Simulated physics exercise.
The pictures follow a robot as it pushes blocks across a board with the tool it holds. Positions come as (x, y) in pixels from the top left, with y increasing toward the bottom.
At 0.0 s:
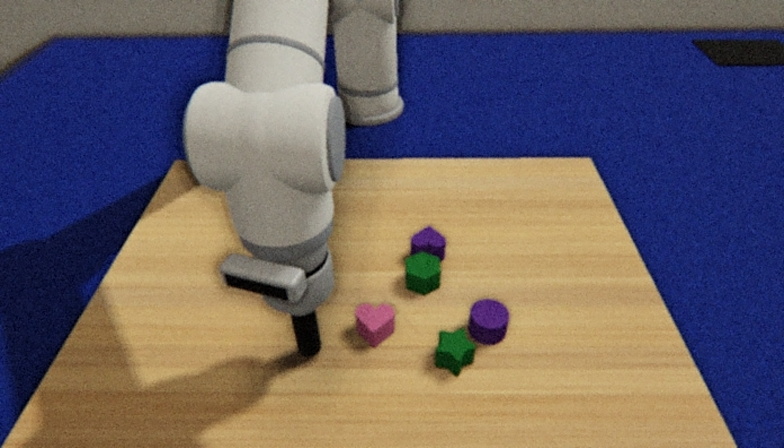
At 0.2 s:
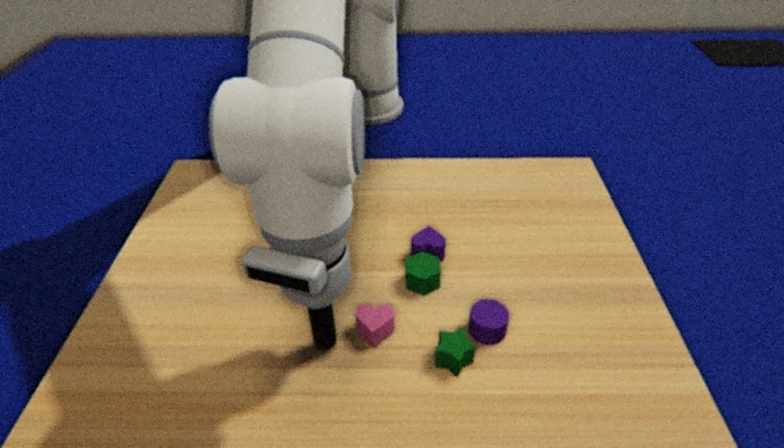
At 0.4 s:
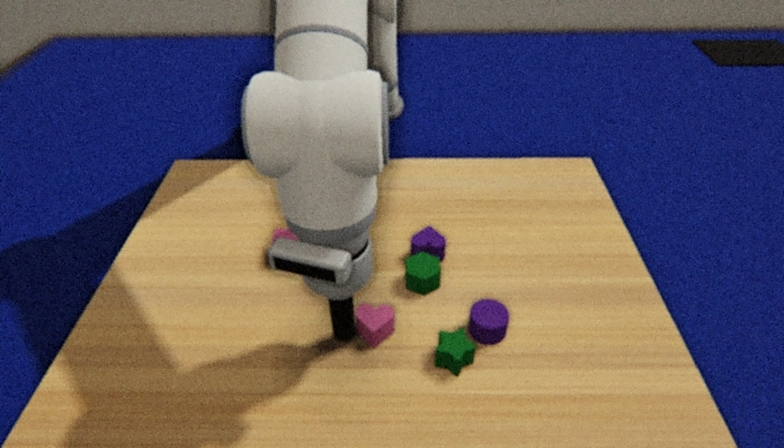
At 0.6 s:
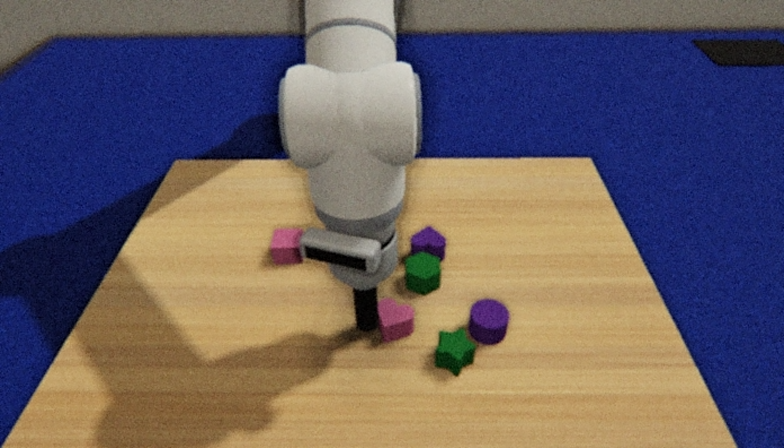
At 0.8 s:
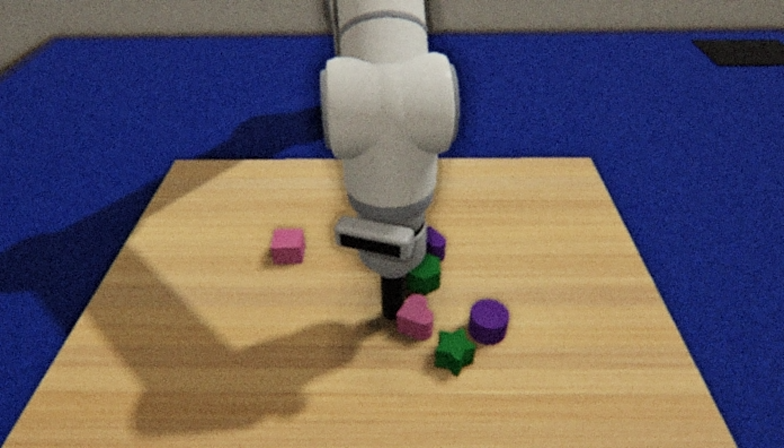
A robot arm moves right across the table and pushes the pink heart-shaped block rightward.
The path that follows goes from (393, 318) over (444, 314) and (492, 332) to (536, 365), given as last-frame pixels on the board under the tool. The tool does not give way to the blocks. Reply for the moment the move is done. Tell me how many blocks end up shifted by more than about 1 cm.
It looks like two blocks will be pushed more than about 1 cm.
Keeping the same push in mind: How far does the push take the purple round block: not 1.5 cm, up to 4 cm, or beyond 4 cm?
Travels over 4 cm.
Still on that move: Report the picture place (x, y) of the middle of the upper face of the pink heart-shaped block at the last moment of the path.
The middle of the upper face of the pink heart-shaped block will lie at about (457, 320) in the picture.
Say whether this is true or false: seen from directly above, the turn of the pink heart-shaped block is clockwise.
That statement is accurate.
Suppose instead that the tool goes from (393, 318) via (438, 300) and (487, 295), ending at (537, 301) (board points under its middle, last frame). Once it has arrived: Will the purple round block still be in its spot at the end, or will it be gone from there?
It stays.
The first path, step by step. One third of the way, tool at (445, 309); pink heart-shaped block at (453, 317), turned 50° clockwise; green star at (456, 345).
Two thirds of the way, tool at (494, 327); pink heart-shaped block at (457, 320), turned 75° clockwise; green star at (456, 347); purple round block at (525, 331).
At the end, tool at (537, 360); pink heart-shaped block at (457, 320), turned 75° clockwise; green hexagon unmoved; green star at (456, 347); purple round block at (575, 356).
